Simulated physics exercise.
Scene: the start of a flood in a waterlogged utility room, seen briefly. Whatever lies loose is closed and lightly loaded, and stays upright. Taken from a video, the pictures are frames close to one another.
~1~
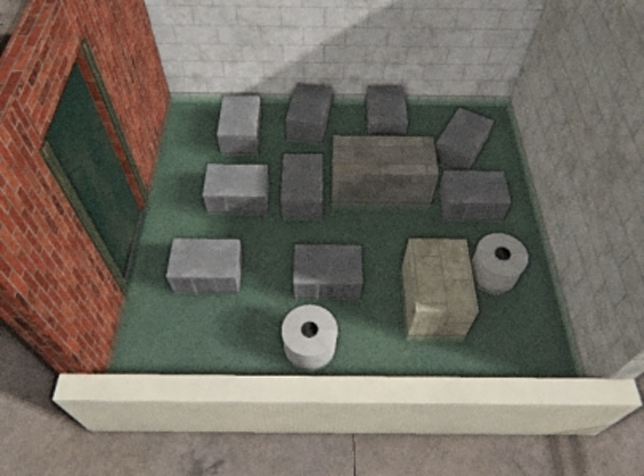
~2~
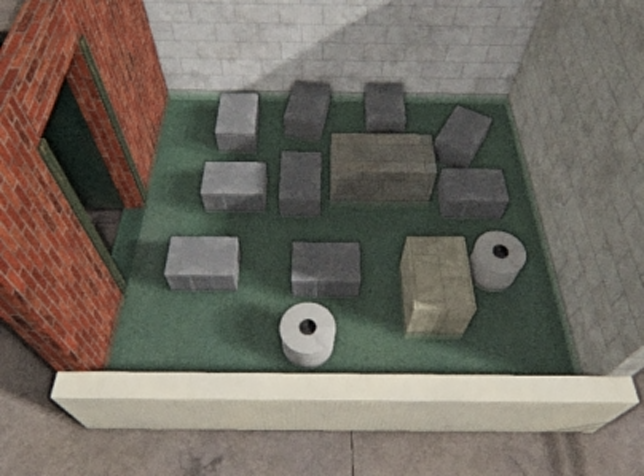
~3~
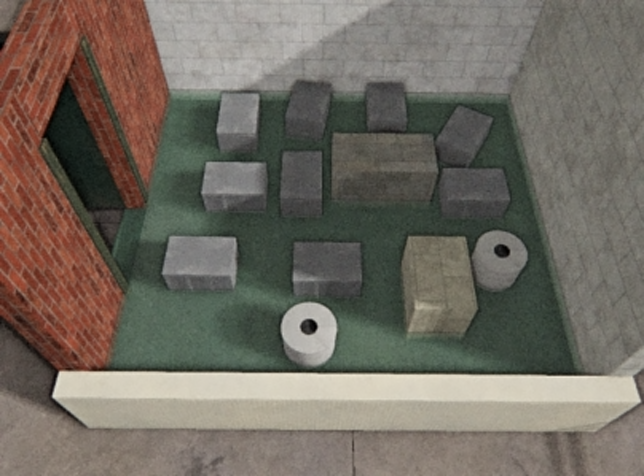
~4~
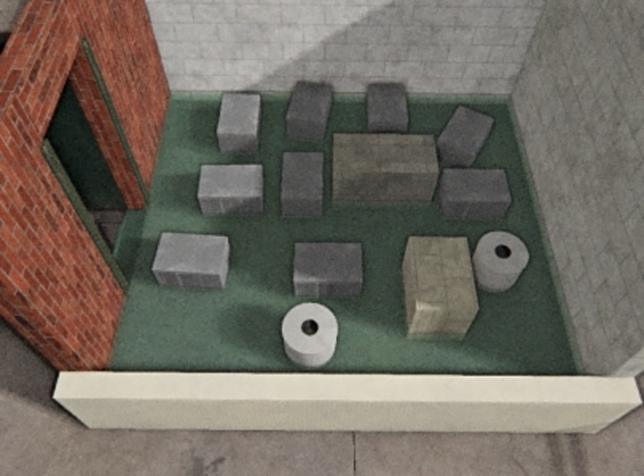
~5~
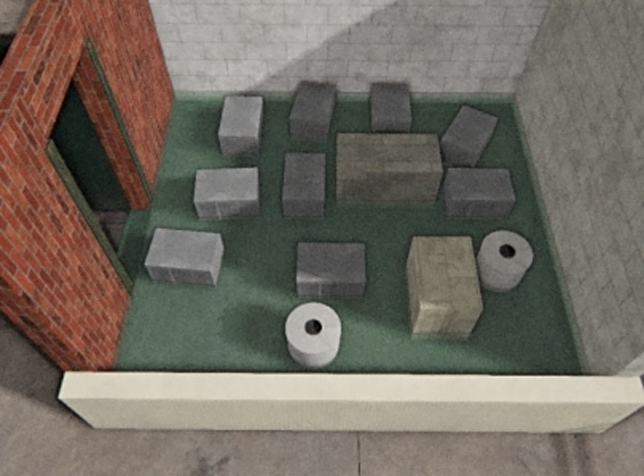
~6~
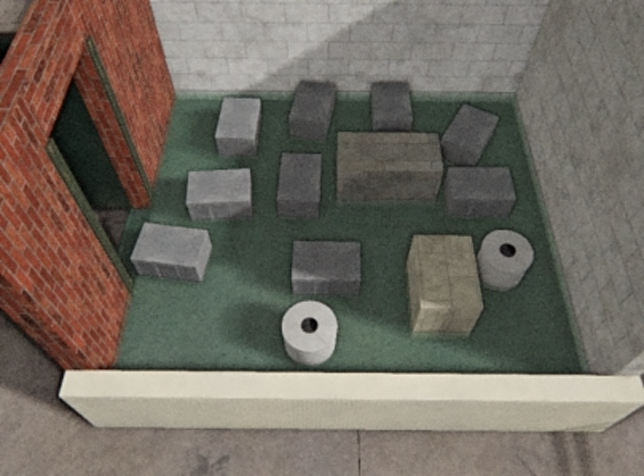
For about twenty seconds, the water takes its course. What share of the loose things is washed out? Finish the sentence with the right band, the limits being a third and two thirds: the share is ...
The share is from a third to two thirds.
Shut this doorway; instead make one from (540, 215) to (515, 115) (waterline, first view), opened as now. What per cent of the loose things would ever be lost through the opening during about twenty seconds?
Roughly 70 per cent.
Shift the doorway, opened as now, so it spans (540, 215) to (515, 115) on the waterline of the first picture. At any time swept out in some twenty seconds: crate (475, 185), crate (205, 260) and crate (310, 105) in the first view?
As listed: Yes, stays, carried outside.
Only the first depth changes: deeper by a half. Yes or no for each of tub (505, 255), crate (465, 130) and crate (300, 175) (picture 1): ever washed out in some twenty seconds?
Per object: Remained / remained / exited.
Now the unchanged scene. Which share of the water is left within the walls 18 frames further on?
It comes out at 74 parts in a hundred.
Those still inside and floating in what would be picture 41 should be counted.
6 in total.
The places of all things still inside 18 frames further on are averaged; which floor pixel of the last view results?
Mean floor position: Approx. (315, 218) px, last view.
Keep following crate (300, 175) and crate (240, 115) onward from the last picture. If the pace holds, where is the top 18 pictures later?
(200, 213) and (161, 192), roughly.
A moment on, 1 of 11 are out; 10 afloat.
Next, 2 of 11 are out; 9 afloat.
Later, 5 of 11 are out; 6 afloat.
In the end, 7 of 11 are out; 4 afloat.
